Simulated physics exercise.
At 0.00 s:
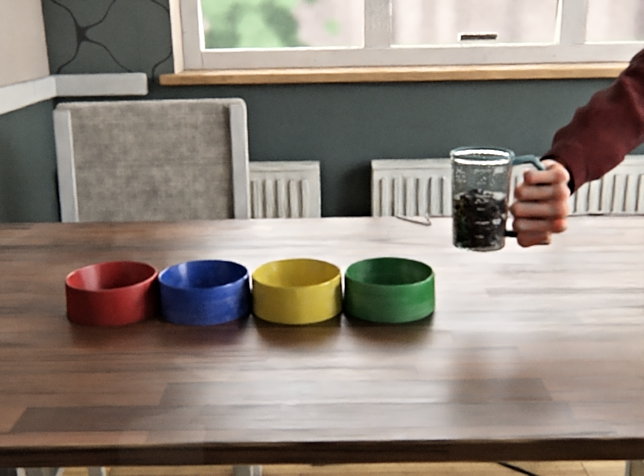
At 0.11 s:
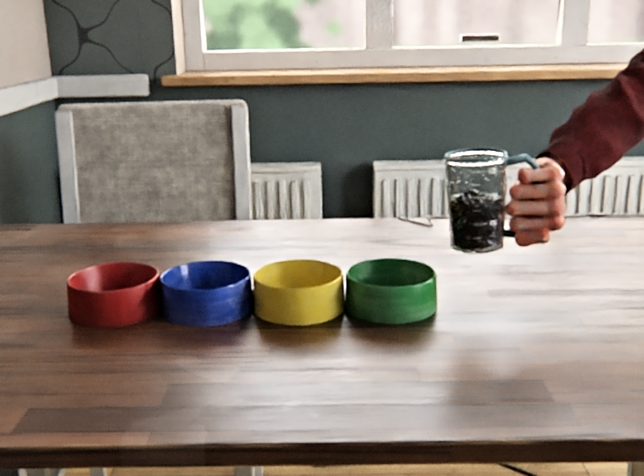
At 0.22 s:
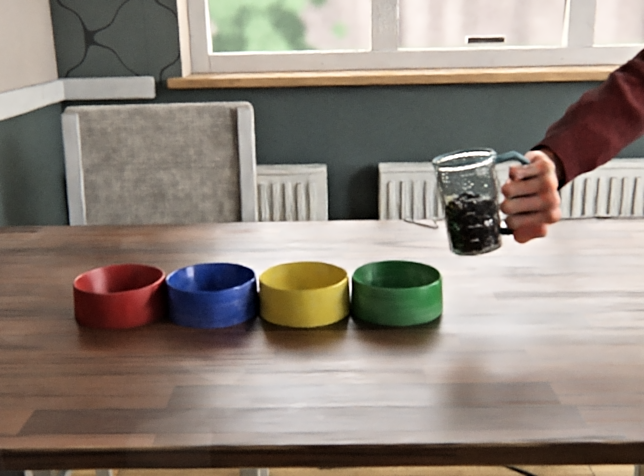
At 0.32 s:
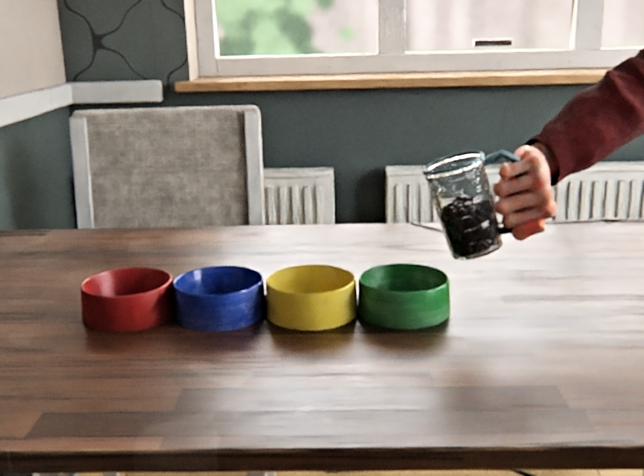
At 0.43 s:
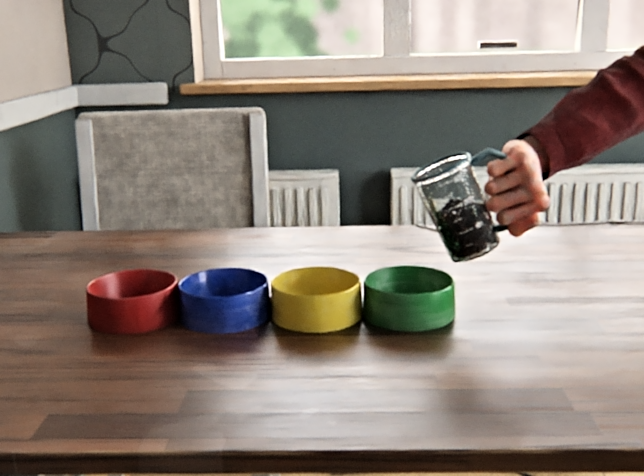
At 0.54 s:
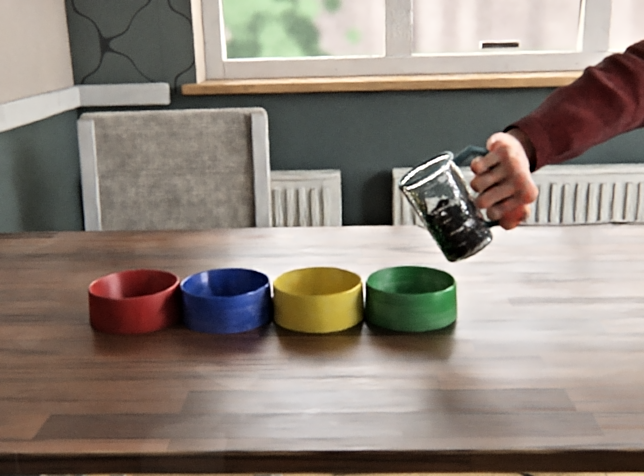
A hand in a dark red sleeve holds a clear glass cup of black beans at the right, drifting left and tilting steadily leftward toward a row of four bowls. The bowls, red, blue, yellow and green from left to right, sit still on a brown wooden table. Seen from across the table, a grey chair, white radiators and a window stand behind as the view shifts slightly left.
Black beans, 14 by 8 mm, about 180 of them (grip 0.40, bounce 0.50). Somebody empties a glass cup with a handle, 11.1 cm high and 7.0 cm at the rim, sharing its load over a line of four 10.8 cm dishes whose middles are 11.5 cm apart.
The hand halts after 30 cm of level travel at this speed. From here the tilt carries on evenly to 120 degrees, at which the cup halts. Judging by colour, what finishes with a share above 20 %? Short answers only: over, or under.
In order: Red: Ends up with a fifth or less, blue: Ends up with more than a fifth, green: Ends up with a fifth or less, yellow: Ends up with a fifth or less, counter: Ends up with a fifth or less.
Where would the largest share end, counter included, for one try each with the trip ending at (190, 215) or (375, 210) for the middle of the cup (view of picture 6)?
Blue; yellow.
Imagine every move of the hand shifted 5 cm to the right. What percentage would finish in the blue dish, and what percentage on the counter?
In that case, blue: 60; counter: 10.
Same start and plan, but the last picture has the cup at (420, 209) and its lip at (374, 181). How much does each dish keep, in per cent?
Kept per dish: Red = 0, blue = 100, green = 0, yellow = 0.
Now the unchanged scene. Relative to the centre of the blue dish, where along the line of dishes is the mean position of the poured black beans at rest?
Some 2 cm in the -x direction.
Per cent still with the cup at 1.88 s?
That would be some 85 per cent.
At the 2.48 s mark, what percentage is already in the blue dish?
About 100 percent.
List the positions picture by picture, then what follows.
Cup at (480, 199), tilt 0 degrees, lip at (453, 154), moved 0.0 cm; middle of the pieces at (481, 217); green dish at (389, 271); yellow dish at (297, 273); blue dish at (204, 274); red dish at (112, 276), in the first picture.
Cup at (476, 201), tilt 3 degrees, lip at (446, 157), moved 0.7 cm; middle of the pieces at (478, 218), in the second picture.
Cup at (470, 203), tilt 10 degrees, lip at (434, 163), moved 2.1 cm; middle of the pieces at (473, 220), in the third picture.
Cup at (465, 206), tilt 17 degrees, lip at (424, 171), moved 3.6 cm; middle of the pieces at (470, 223), in the fourth picture.
Cup at (458, 208), tilt 23 degrees, lip at (413, 179), moved 5.1 cm; middle of the pieces at (465, 225), in the fifth picture.
Cup at (447, 209), tilt 30 degrees, lip at (399, 185), moved 6.5 cm; middle of the pieces at (457, 224); green dish at (411, 280); yellow dish at (318, 281); blue dish at (226, 283); red dish at (134, 284). The cup turns about 65 degrees a second and travels 14 cm a second, in the sixth picture.
After 1.34 s, tilt 81 degrees; cup holds 100 %.
After 1.88 s, tilt 115 degrees; cup holds 85 %, blue 15 %.
After 2.48 s, tilt 120 degrees; cup holds 0 %, blue 100 %.
By 3.1 s all is still; red 0 %, blue 100 %, green 0 %, yellow 0 %, counter 0 %.
